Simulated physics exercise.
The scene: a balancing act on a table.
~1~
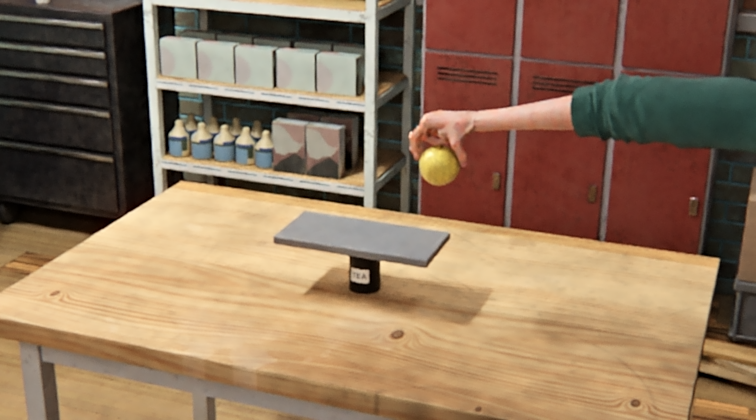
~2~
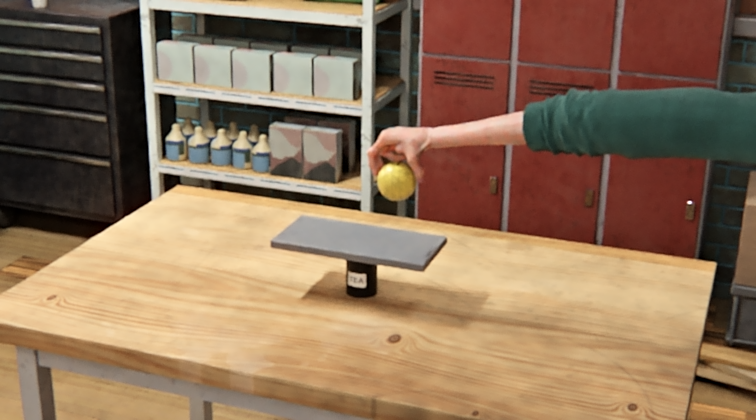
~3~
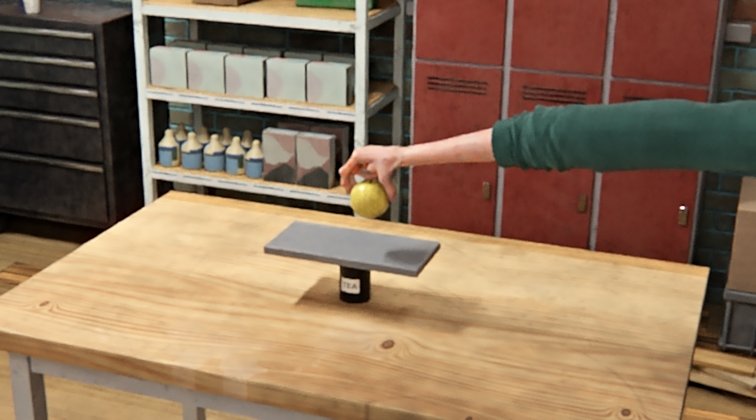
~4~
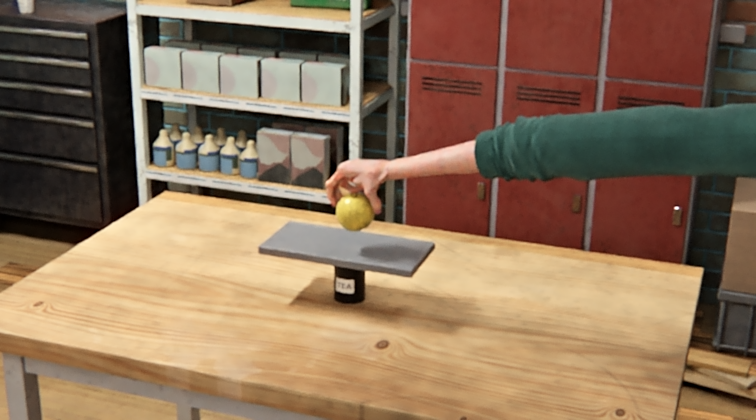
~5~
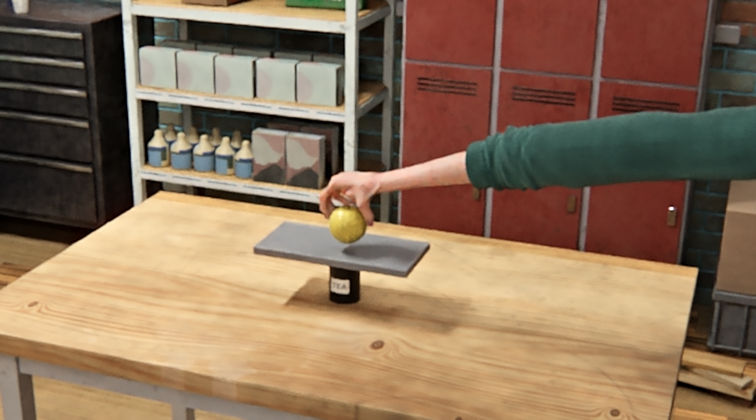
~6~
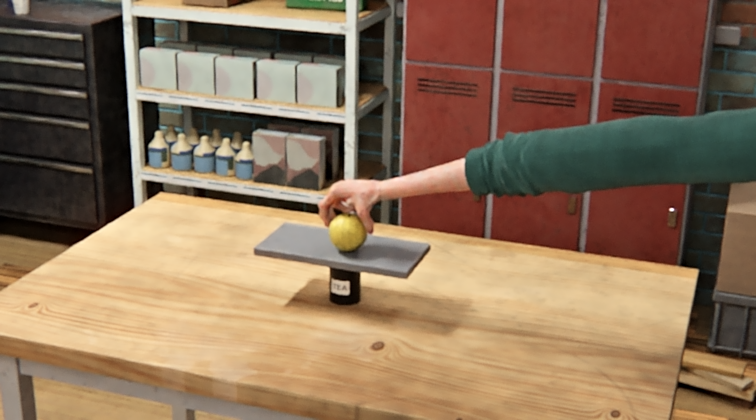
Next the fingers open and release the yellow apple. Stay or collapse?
In the end the stack holds.
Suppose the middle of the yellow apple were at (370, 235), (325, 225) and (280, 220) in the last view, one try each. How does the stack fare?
First, it keeps its balance; second, it holds; third, it gives way.
Then, 0.30 s after the last picture, nothing has stirred.
Then, 0.70 s after the last picture, yellow apple resting near (348, 232).
At rest, all 3 in place. Seen from the same camera at the end, yellow apple near (348, 232). The stack stays up.
